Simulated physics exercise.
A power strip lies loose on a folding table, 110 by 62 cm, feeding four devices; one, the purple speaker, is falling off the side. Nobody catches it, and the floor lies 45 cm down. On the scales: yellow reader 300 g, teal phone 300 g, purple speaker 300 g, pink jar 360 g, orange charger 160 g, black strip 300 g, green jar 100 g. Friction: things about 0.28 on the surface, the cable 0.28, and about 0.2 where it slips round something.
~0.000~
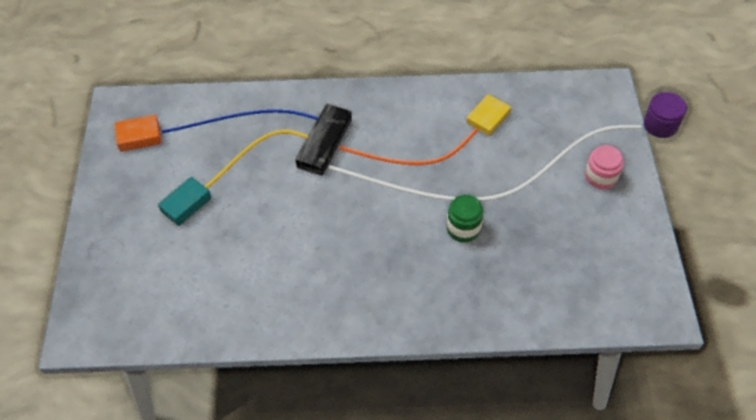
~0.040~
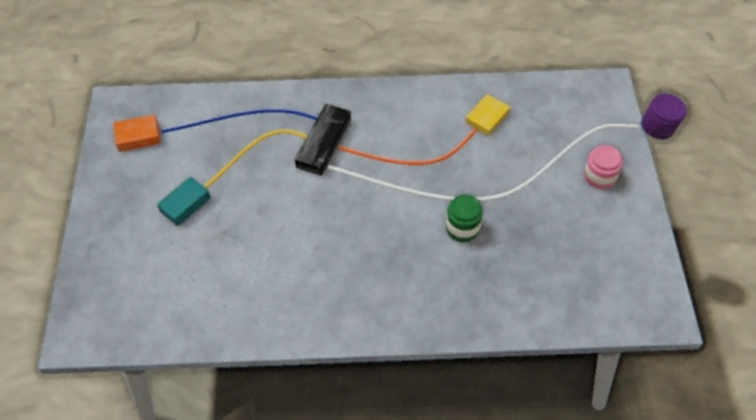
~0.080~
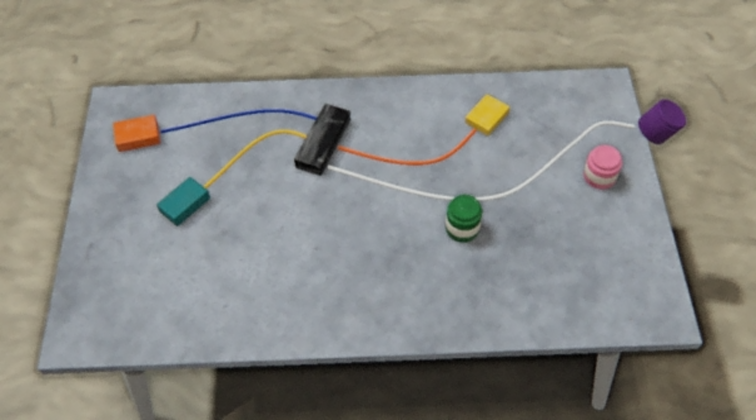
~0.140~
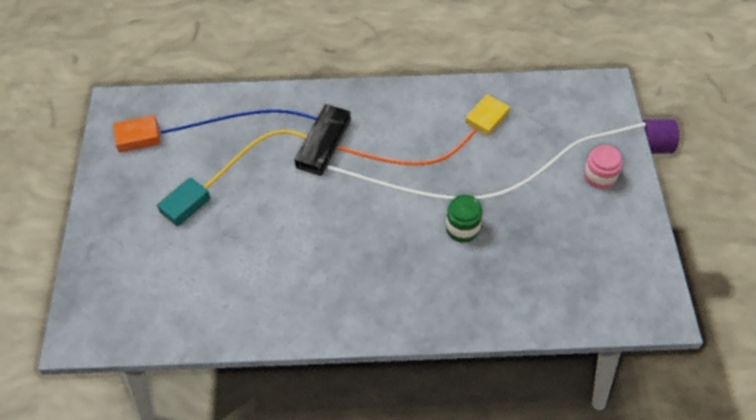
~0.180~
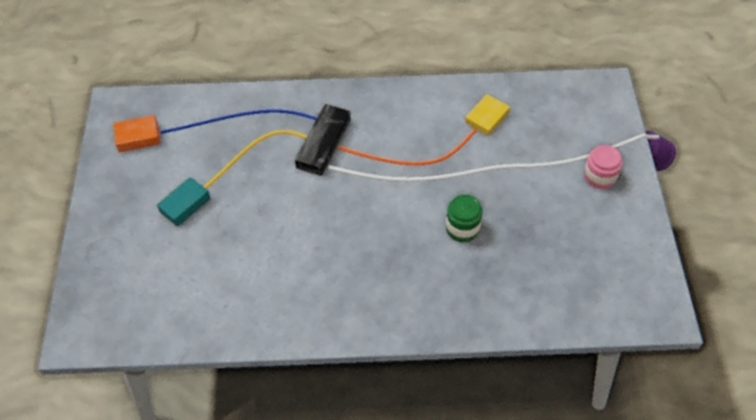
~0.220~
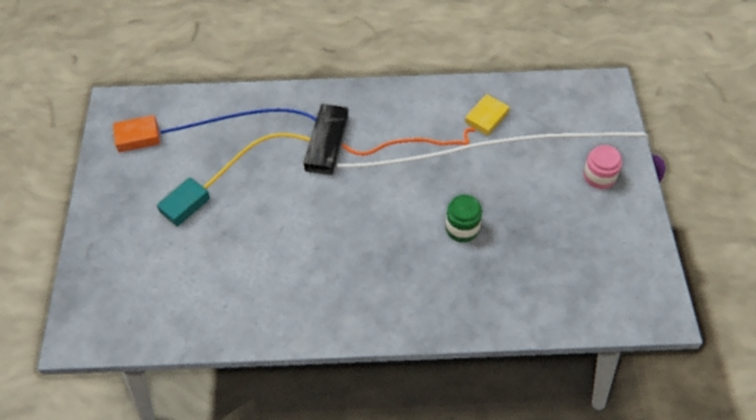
On a gray folding table, a purple speaker tipped over the right edge and sank out of view behind it, pulling its white cable straighter past the jars and nudging the black power strip slightly.
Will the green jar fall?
The green jar stays on.
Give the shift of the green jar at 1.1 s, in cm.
About 0 cm.
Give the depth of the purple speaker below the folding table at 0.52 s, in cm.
Some 25 cm.
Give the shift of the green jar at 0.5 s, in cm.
About 0 cm.
After 0.5 s, the strip's end of the white cable at (409, 150); black strip 11 cm off its start, teal phone 9 cm off its start, purple speaker over the edge.
After 0.8 s, the strip's end of the white cable at (447, 151); black strip 18 cm off its start, teal phone 13 cm off its start, orange charger 12 cm off its start.
After 1.1 s, the strip's end of the white cable at (462, 150); black strip 21 cm off its start at (432, 140), orange charger 16 cm off its start at (214, 136), teal phone 15 cm off its start at (262, 174).
After 1.4 s, the strip's end of the white cable at (465, 150); black strip 21 cm off its start, teal phone 16 cm off its start, orange charger 16 cm off its start.
After 2.6 s, the strip's end of the white cable at (465, 150); green jar 0 cm off its start at (465, 206), black strip 21 cm off its start at (435, 140), teal phone 16 cm off its start at (265, 174), orange charger 16 cm off its start at (214, 136).
